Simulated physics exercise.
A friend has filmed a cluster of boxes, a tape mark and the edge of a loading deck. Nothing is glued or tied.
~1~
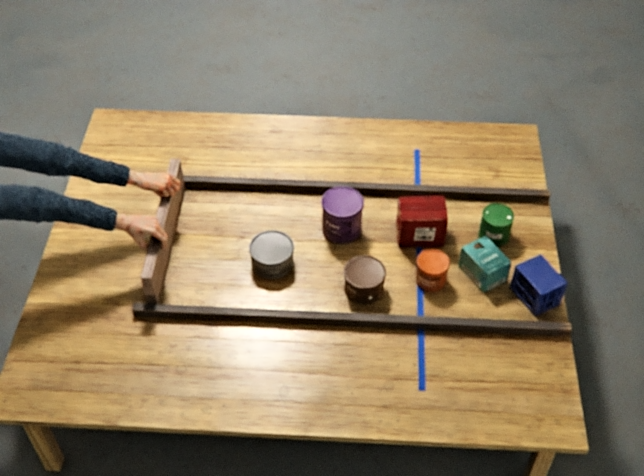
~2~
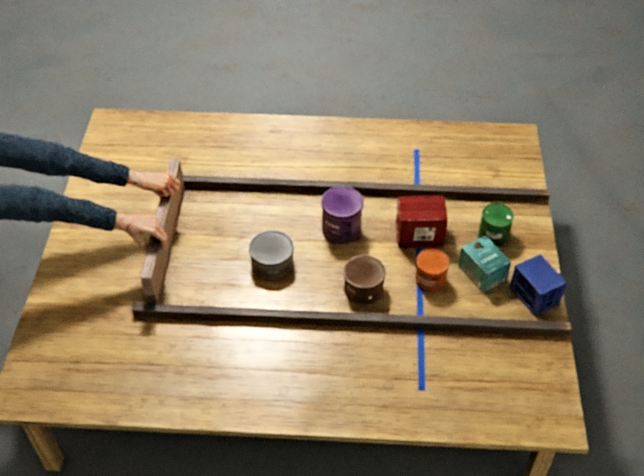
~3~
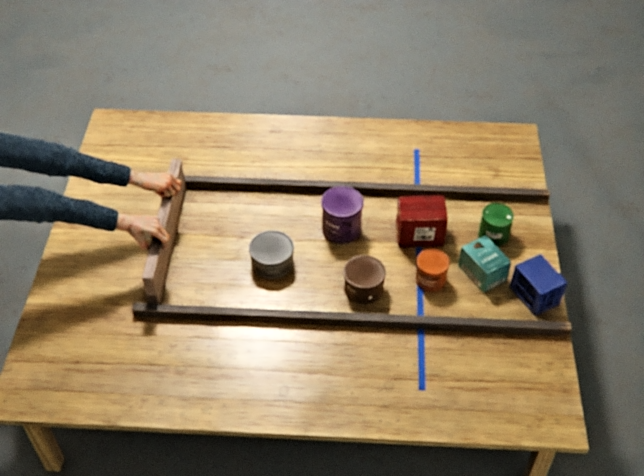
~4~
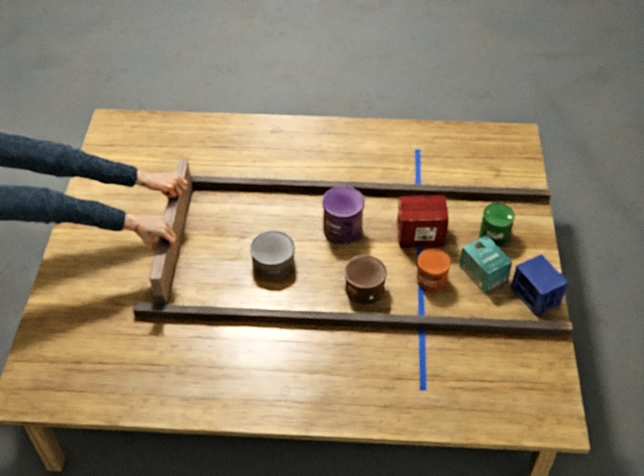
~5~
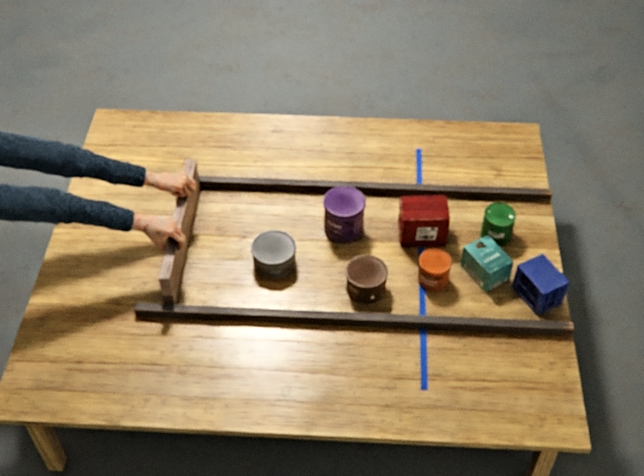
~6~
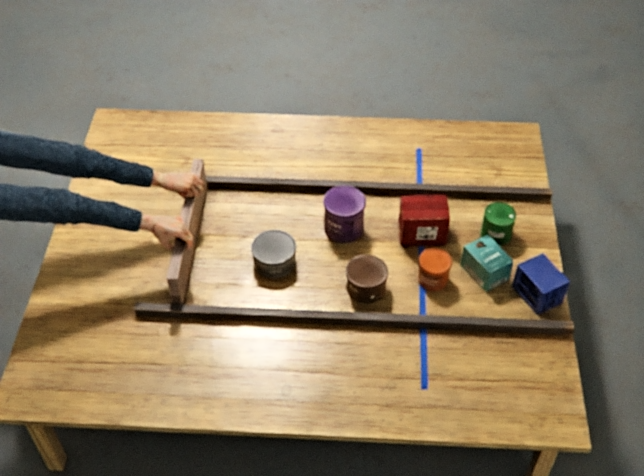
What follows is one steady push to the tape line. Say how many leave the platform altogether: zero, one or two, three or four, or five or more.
In the end the number that fall off is zero.
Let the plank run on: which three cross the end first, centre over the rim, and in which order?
The order is the green canister, the blue crate, the red parcel.
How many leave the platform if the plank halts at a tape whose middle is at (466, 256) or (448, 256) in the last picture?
Try by try, 1 and 0.
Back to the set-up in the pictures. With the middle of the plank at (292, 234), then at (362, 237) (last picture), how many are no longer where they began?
First 1, then 4.
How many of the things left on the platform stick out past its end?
0 of them.
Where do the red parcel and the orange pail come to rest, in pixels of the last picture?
The red parcel at (488, 225), the orange pail at (476, 278).
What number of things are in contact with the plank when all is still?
That makes 3.
Early on, none off yet; blue crate at rest near (540, 284); green canister at rest near (498, 224); turquoise box at rest near (487, 263).
Finally, the number that fall off is zero.
